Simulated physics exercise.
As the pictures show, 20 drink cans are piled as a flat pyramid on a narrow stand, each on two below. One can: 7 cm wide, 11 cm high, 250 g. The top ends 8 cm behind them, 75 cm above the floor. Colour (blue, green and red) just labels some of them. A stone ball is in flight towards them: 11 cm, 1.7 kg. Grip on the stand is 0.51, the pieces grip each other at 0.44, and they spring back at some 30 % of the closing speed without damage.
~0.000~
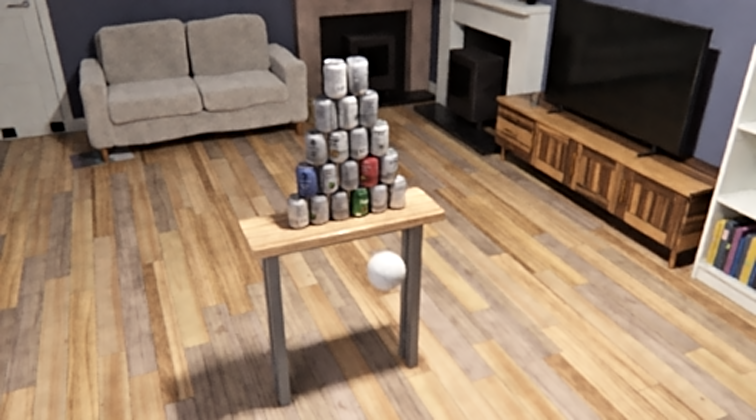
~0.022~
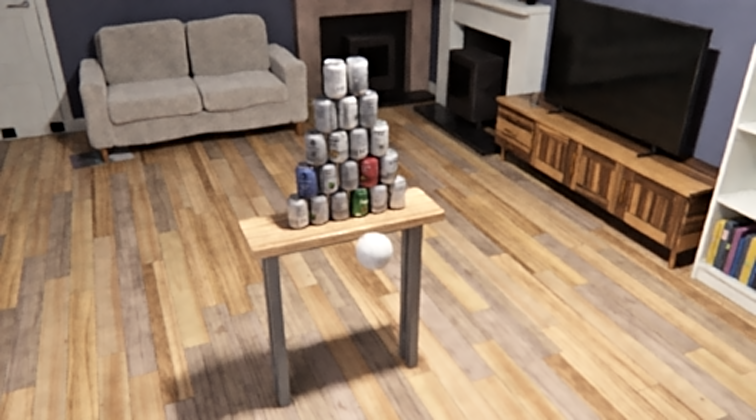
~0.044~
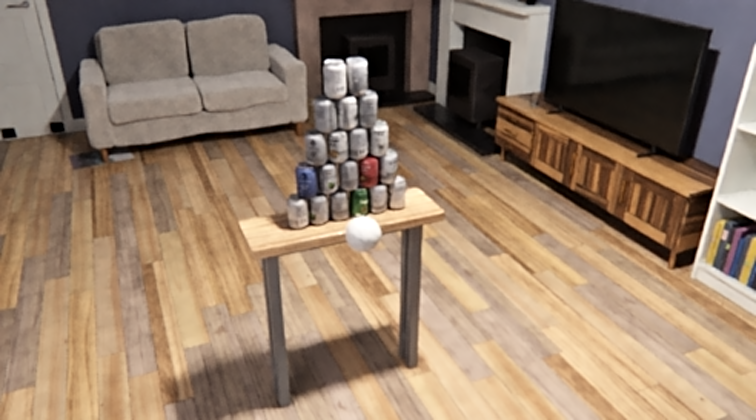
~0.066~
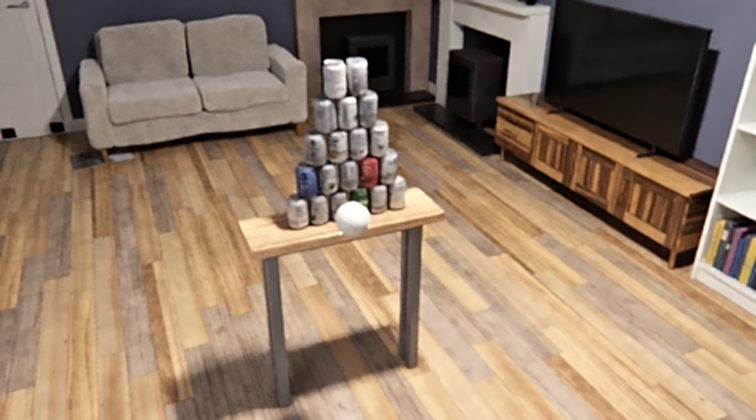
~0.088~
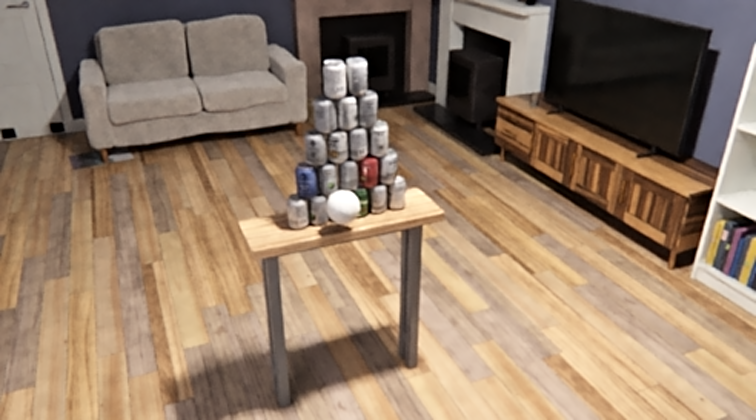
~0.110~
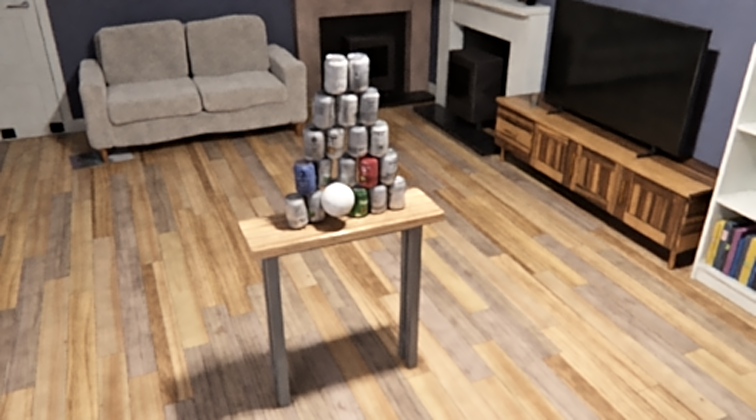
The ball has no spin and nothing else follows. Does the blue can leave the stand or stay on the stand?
In the end the blue can falls off.
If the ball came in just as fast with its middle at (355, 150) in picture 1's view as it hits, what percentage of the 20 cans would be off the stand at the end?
Then 40 per cent.
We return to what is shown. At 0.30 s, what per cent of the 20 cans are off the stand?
5 per cent by then.
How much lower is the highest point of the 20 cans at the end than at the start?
Roughly 22 cm.
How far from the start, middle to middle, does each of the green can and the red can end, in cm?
Green 0, red 0.
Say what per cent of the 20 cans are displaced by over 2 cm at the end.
Shifted: 70 per cent.
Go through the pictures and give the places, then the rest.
In the first picture (each place is the centre of the face we see best), ball (386, 271) 38 cm from contact, 4.1 m/s; blue can (305, 184); red can (365, 173); green can (365, 203); all in place.
The second picture shows ball (374, 252) 29 cm from contact, 4.1 m/s; blue can (305, 184).
The third picture shows ball (363, 235) 20 cm from contact, 4.0 m/s; blue can (305, 184).
The fourth picture shows ball (353, 220) 12 cm from contact, 4.0 m/s; blue can (305, 184).
The fifth picture shows ball (343, 207) 28 mm from contact, 4.0 m/s; blue can (305, 184).
The sixth picture shows ball (338, 200) after contact, 1.7 m/s; blue can (303, 181) moved 12 mm; red can (364, 174); green can (364, 203); steepest lean 11°, the can at (324, 175); 13 have shifted.
By 0.30 s, ball still moving; 1 of the 20 cans off the stand; blue can tilted 8°.
By 0.60 s, ball still moving; 9 of the 20 cans off the stand; blue can upside down.
By 1.06 s, ball still moving; 12 of the 20 cans off the stand; blue can tilted 49°, 84 cm lower.
When it is over (1.4 s), ball rolling away; 12 of the 20 cans off the stand; blue can on its side; red can unmoved; green can unmoved. In pixels of the last frame, middles, blue can near (152, 371), red can near (369, 170).
